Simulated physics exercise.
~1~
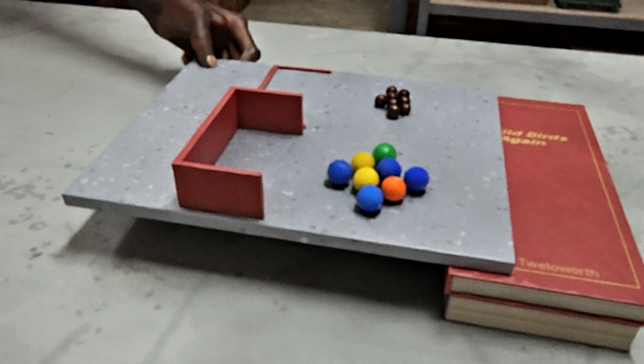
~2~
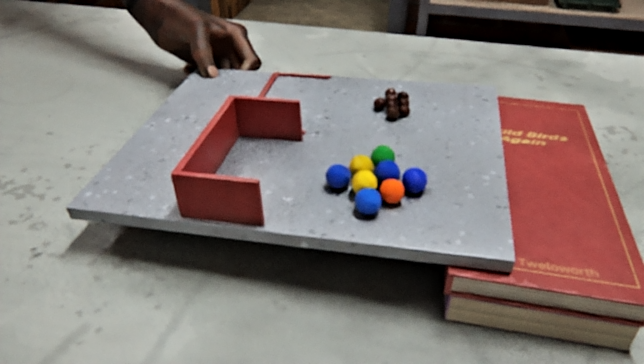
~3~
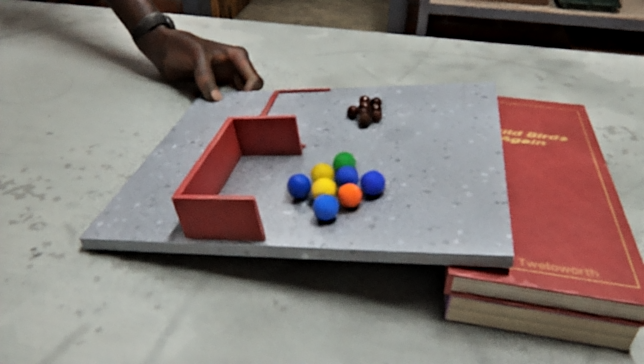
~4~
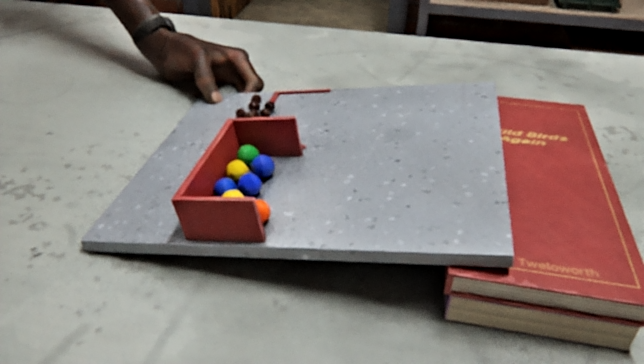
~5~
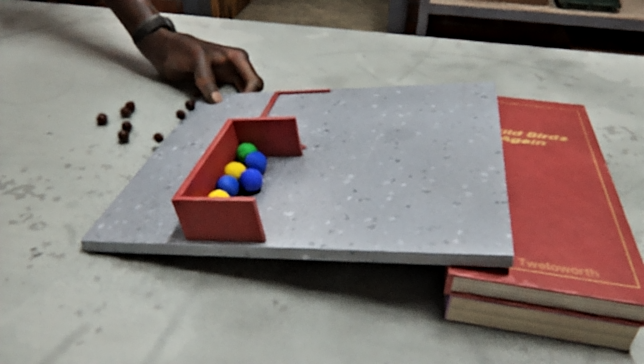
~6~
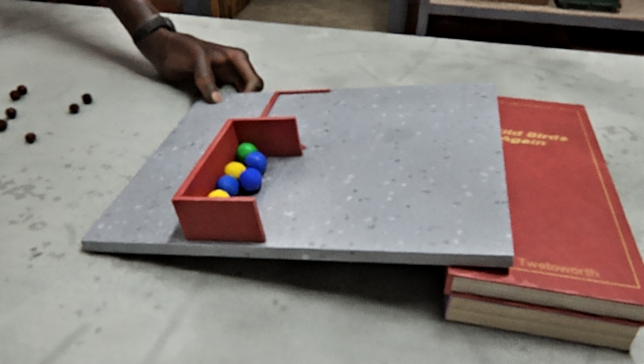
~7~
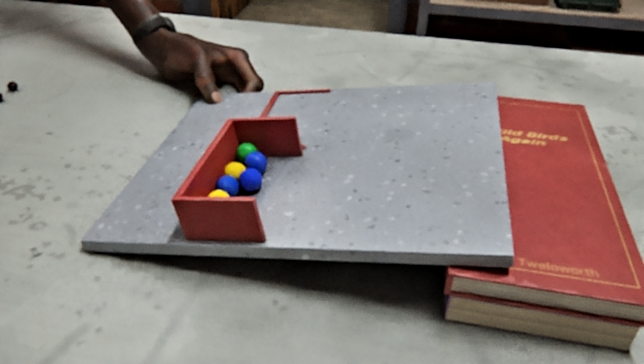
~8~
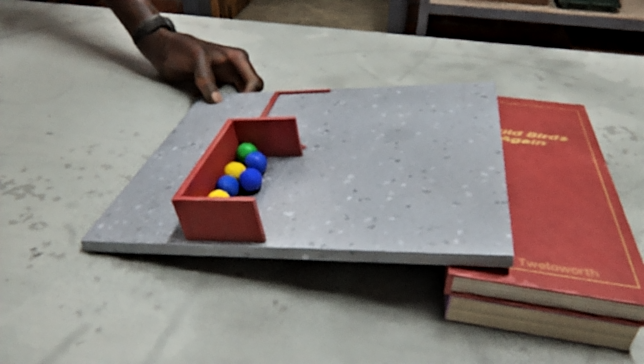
On a pale, speckled tabletop seen from slightly above, a grey board rests with its right side on a stack of red books while a hand holds its far left edge. A tall red barrier stands near the front, with blue, yellow, green and orange balls to its right, and small dark brown balls sit behind them, facing a low red strip. The hand lowers the left end, and both groups roll left. The colourful balls gather inside the tall barrier, while the brown ones pass the low strip, spill onto the table and roll out of view. The board stays tilted, the colourful balls still held.
